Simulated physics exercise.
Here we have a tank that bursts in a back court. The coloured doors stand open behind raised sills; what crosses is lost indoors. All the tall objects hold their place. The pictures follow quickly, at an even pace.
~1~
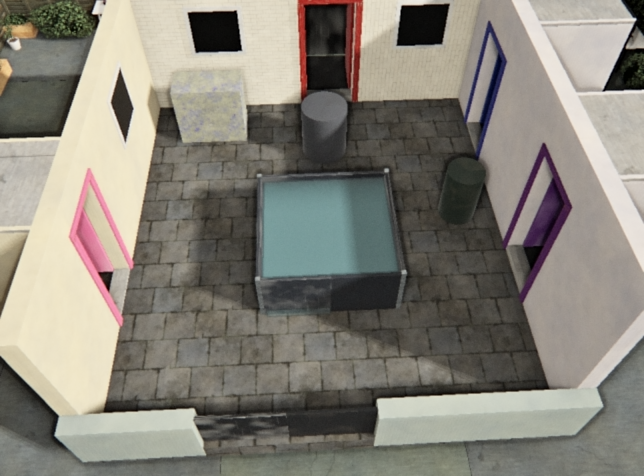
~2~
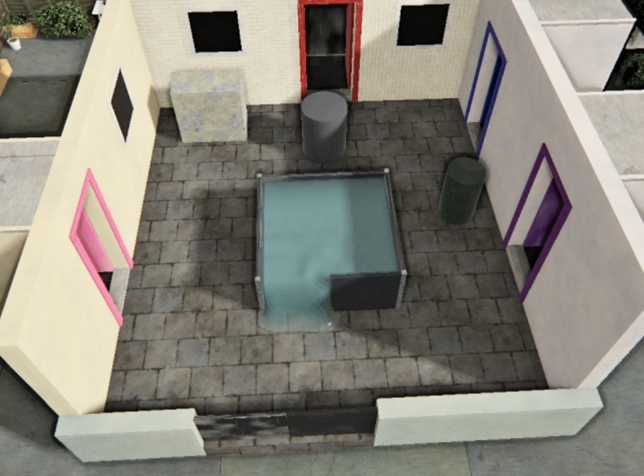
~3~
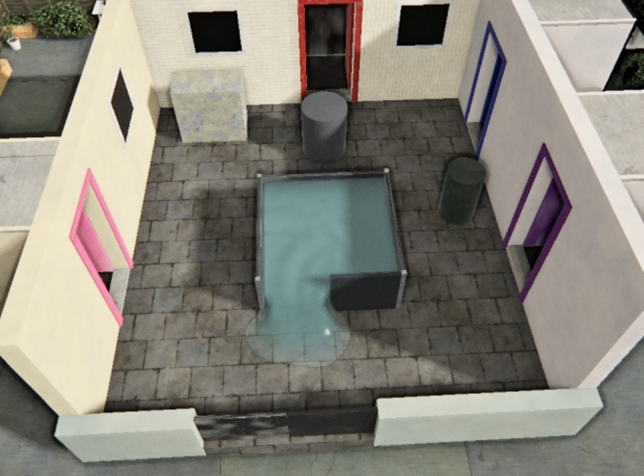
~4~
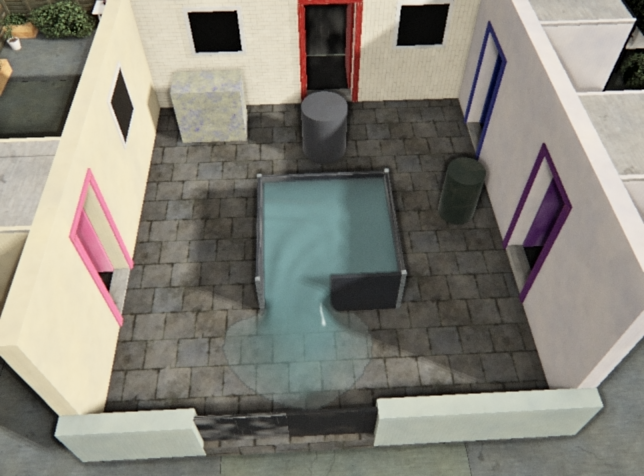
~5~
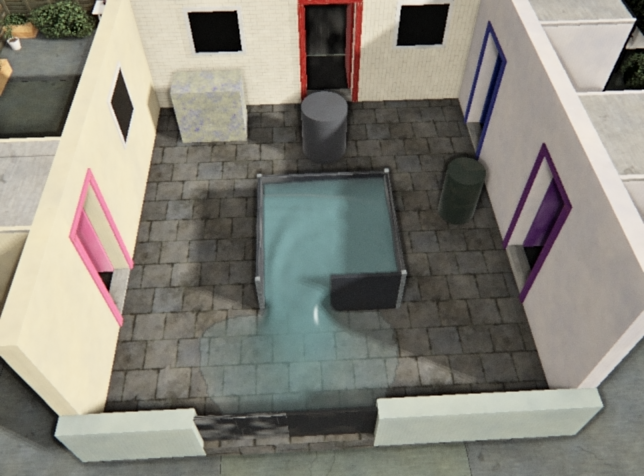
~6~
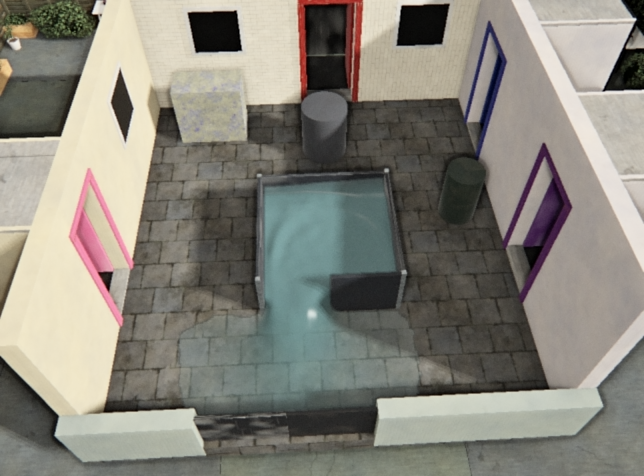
In this clip, the left part of a square tank's front side gives way in a paved court with coloured doorways, and water pours through the gap, fanning out across the paving toward the low front wall.
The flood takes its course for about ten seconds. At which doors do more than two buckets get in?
One by one: The purple door stays under that; the red door stays under that; the pink door takes more than that; the blue door takes more than that.
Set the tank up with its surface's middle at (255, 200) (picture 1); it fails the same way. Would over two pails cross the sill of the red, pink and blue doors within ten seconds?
My reading: Red stays under; pink lets more in; blue is under.
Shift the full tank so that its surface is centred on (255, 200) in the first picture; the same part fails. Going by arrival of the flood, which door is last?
Last comes the red-painted one.
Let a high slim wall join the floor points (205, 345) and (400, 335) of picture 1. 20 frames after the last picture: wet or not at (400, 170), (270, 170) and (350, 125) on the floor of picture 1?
In that order: No water, free of water, clear.
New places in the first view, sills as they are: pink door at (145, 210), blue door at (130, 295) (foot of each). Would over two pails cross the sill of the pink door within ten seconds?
Then: Pink door takes less.
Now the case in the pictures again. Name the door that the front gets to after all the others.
That is the red door.
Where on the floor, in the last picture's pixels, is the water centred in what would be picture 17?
Around (309, 312).
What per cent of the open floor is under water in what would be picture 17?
Some 30 per cent.
A moment on, water covers 20 % of the floor; the purple door not reached, the red door not reached, the pink door not reached, the blue door not reached.
Next, water covers 30 % of the floor; the purple door not reached, the red door not reached, the pink door wet at the sill, nothing in, the blue door not reached.
Then, water covers 60 % of the floor; the purple door wet at the sill, nothing in, the red door not reached, the pink door under two buckets in, the blue door not reached.
Later, water covers 95 % of the floor; the purple door wet at the sill, nothing in, the red door wet at the sill, nothing in, the pink door over two buckets in, the blue door wet at the sill, nothing in.
In the end, water covers 100 % of the floor; the purple door wet at the sill, nothing in, the red door wet at the sill, nothing in, the pink door over two buckets in, the blue door over two buckets in.
